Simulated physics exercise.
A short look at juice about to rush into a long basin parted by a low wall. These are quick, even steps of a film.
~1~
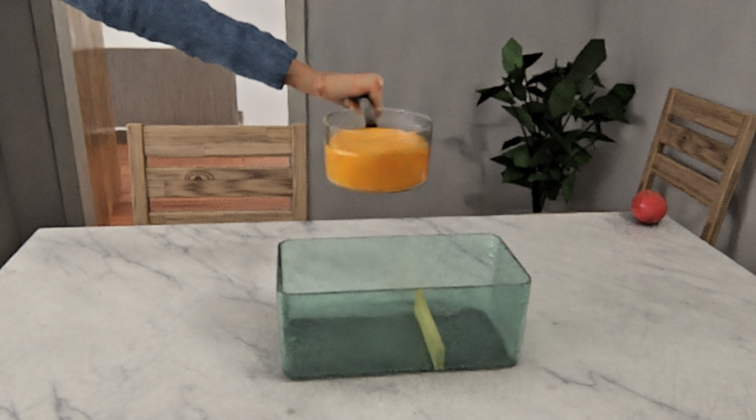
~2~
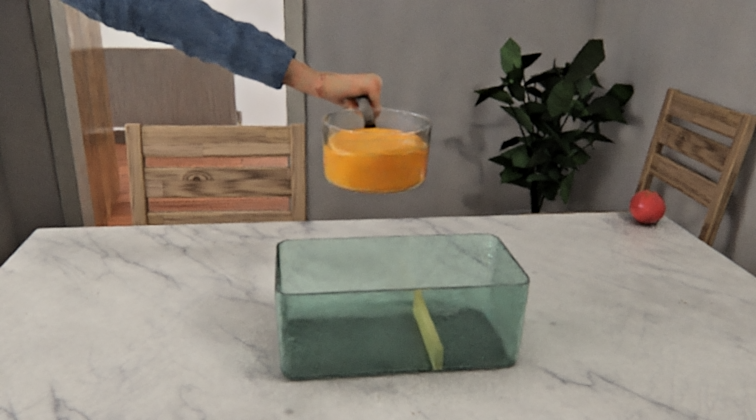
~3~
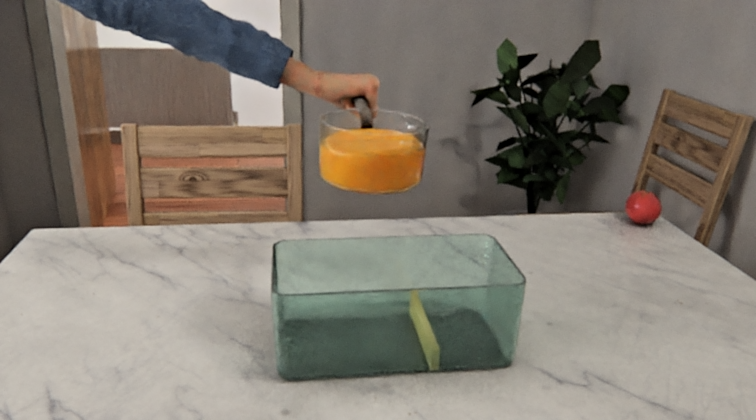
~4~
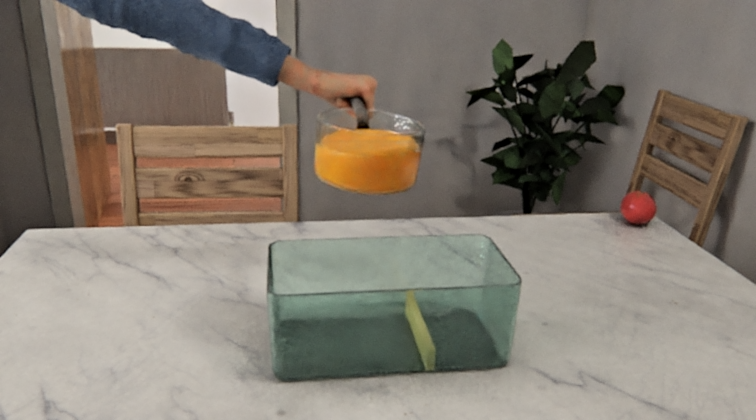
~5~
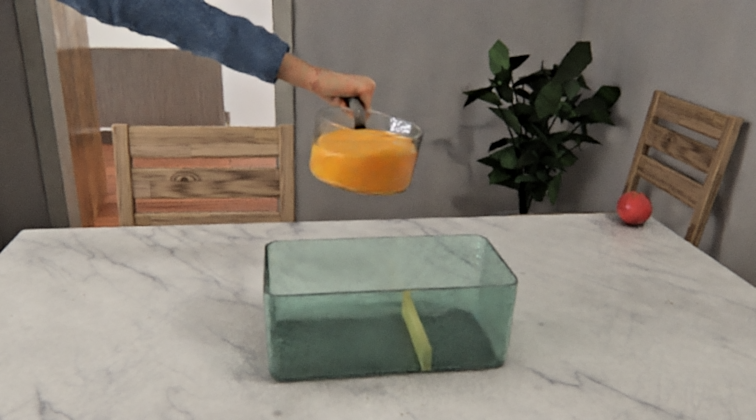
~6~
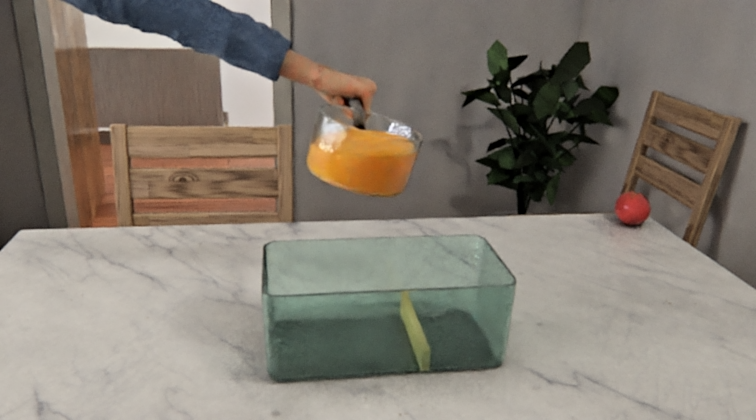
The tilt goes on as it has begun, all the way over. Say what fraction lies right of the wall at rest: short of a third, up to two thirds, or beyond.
It comes to over two thirds.
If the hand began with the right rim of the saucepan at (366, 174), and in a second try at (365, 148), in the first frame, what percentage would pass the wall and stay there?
Near 10 % and 10 %.
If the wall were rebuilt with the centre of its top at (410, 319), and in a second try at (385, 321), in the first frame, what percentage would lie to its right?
Roughly 90 per cent, and 90 per cent.
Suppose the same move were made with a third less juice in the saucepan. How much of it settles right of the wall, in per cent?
Some 90 per cent.
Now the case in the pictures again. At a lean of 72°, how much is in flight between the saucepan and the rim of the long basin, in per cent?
It comes to 35 per cent or so.
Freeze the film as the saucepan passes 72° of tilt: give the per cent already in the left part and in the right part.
The left part 0 per cent, the right part 5.
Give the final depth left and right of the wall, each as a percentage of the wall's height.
Some 10 per cent left and 100 right.
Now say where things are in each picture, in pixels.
The first frame shows tilt 0°; pouring edge (430, 121); surface from (327, 140) to (426, 139); the long basin's rim runs from (278, 266) to (514, 258); the wall's top is at (429, 320).
The second frame shows tilt 1°; pouring edge (429, 122); surface from (326, 140) to (425, 139).
The third frame shows tilt 2°; pouring edge (426, 124); surface from (322, 141) to (421, 140).
The fourth frame shows tilt 5°; pouring edge (423, 127); surface from (318, 141) to (418, 141).
The fifth frame shows tilt 9°; pouring edge (421, 132); surface from (314, 141) to (415, 141).
The sixth frame shows tilt 15°; pouring edge (420, 137); surface from (313, 141) to (415, 142).
A moment on, the saucepan is tipped part way and 60 per cent is still to pour, 0 is left of the wall and 7 right of it.
Next, the saucepan is tipped right over and 10 per cent is still to pour, 6 is left of the wall and 70 right of it.
Then the saucepan is tipped right over and 0 per cent is still to pour, 20 is left of the wall and 79 right of it.
Later the saucepan is tipped right over and 0 per cent is still to pour, 21 is left of the wall and 78 right of it.
Finally, 21 per cent lies left of the wall, 78 right of it and 1 outside.
